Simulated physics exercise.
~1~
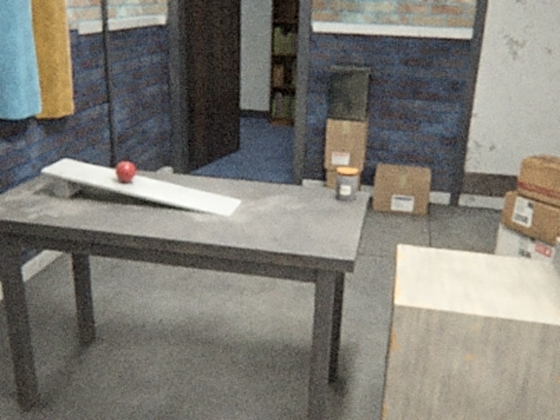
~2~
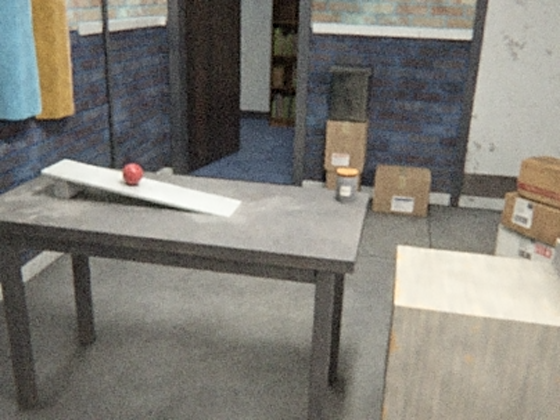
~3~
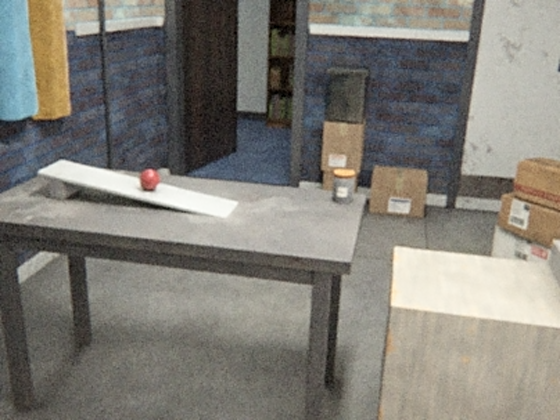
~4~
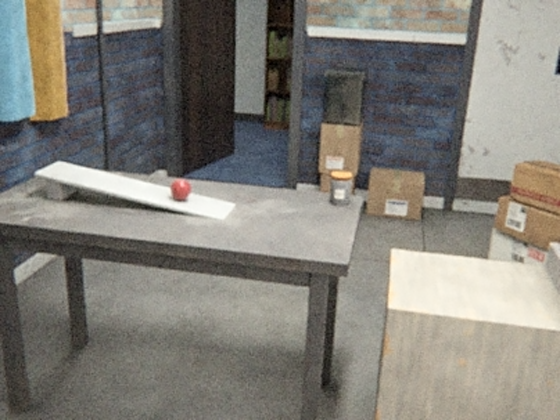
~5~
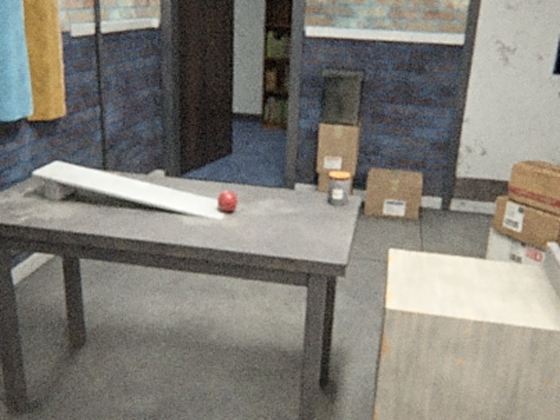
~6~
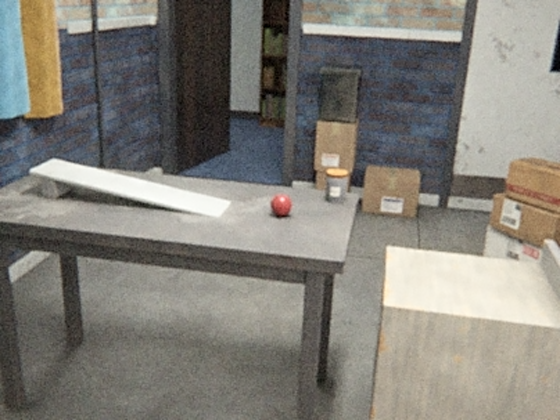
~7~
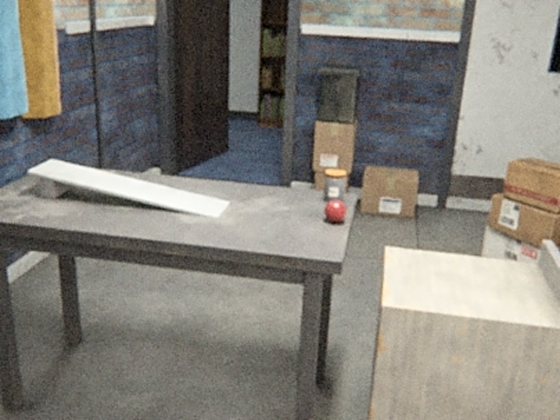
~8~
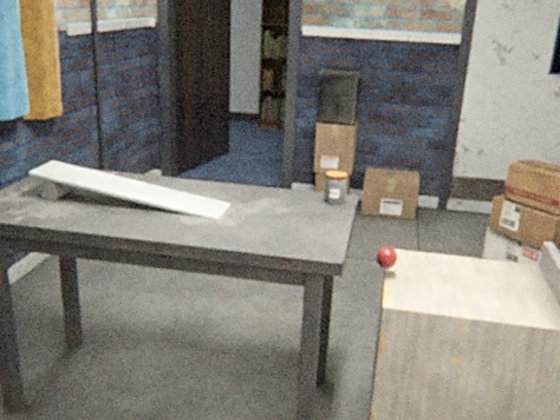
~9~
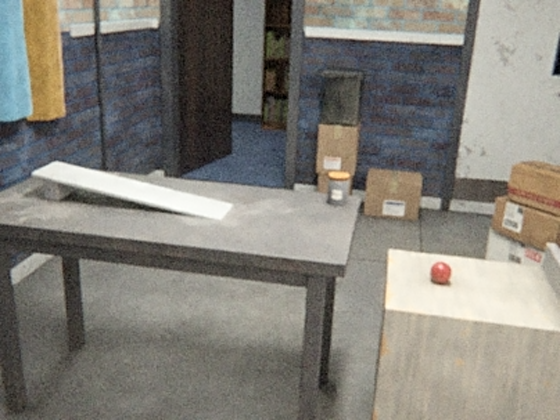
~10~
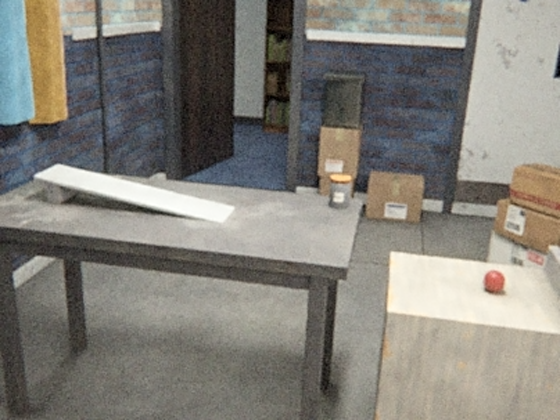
Red apple rolling down a white ramp, crossing a grey table past a jar, clearing the gap and moving right along a lower cabinet top.
